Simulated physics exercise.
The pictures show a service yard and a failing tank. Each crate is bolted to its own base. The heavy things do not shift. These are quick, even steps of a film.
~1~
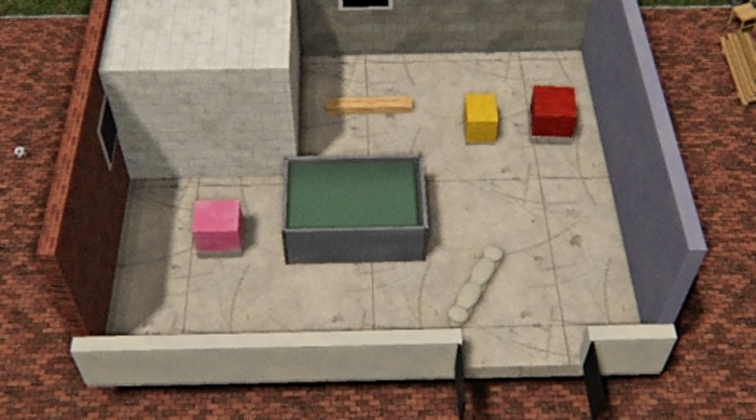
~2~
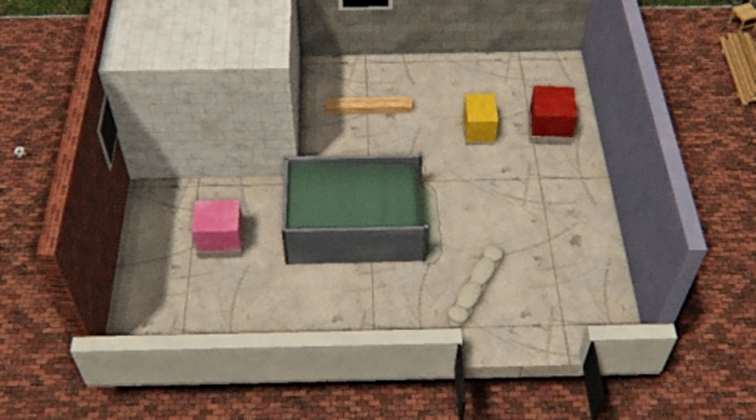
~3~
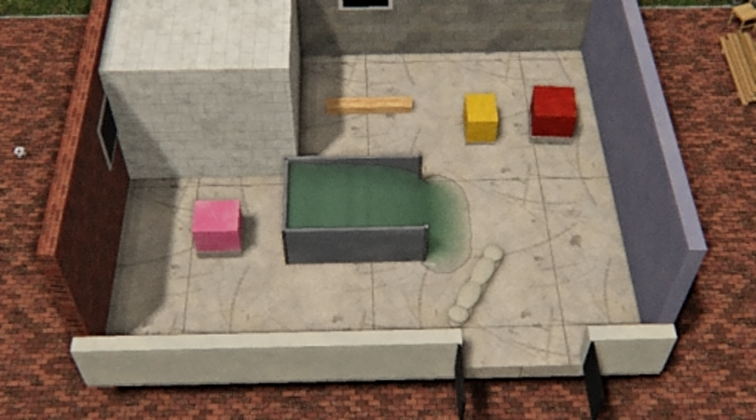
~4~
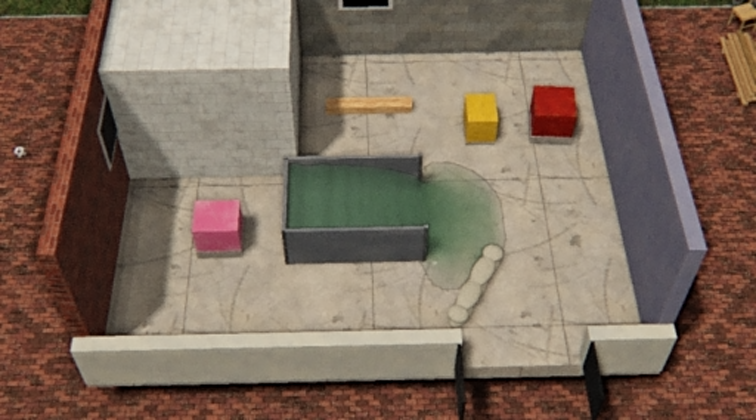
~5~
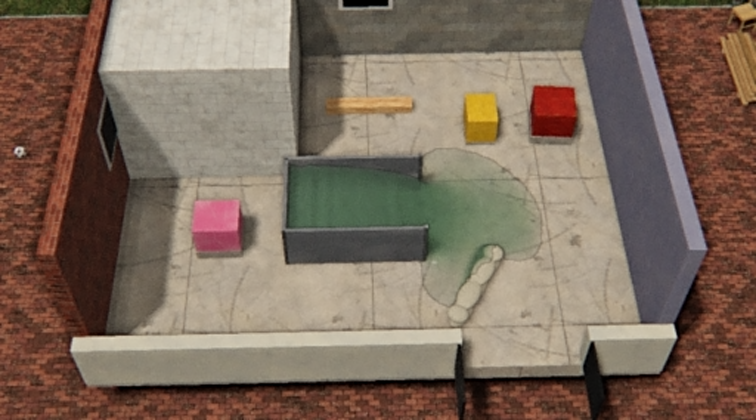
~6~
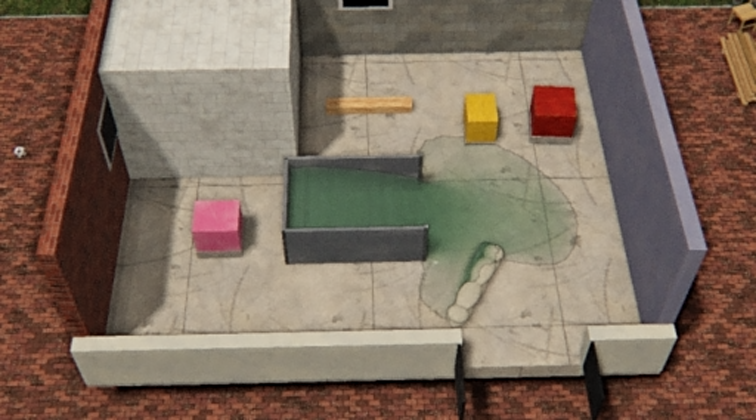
Green water poured out of the right side of a gray tank in a walled yard, spread across the paved floor, reached a short row of pale sandbags, and fanned out wider to the right.
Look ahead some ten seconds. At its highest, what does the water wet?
The yellow crate is soaked; the red crate is soaked; the pink crate keeps dry.
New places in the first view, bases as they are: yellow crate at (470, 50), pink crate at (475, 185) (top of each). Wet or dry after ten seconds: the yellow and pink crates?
One by one: The yellow crate ends up wet; the pink crate is topped.
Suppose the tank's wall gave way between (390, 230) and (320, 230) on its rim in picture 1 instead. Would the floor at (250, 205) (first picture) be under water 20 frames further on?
There: Clear.
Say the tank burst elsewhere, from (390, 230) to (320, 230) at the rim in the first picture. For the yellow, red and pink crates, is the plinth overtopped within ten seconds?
In short: The yellow crate ends up wet, the red crate remains dry, the pink crate stays dry.
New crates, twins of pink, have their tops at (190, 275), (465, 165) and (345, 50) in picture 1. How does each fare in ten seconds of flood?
One after the other: Keeps dry, takes water, remains dry.
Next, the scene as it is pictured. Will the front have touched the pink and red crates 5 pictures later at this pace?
Pink no, red water there.
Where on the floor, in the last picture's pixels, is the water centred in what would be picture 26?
At about (496, 210).
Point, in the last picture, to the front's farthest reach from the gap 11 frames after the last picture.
Around (578, 71).
A moment on, water covers 25 % of the floor; the yellow crate water round its plinth, the red crate water round its plinth, the pink crate not reached.
Next, water covers 40 % of the floor; the yellow crate water round its plinth, the red crate water round its plinth, the pink crate not reached.
Then, water covers 50 % of the floor; the yellow crate water round its plinth, the red crate water round its plinth, the pink crate not reached.
Later, water covers 80 % of the floor; the yellow crate water round its plinth, the red crate water round its plinth, the pink crate water round its plinth.
In the end, water covers 95 % of the floor; the yellow crate was topped, the red crate was topped, the pink crate stayed above the water.
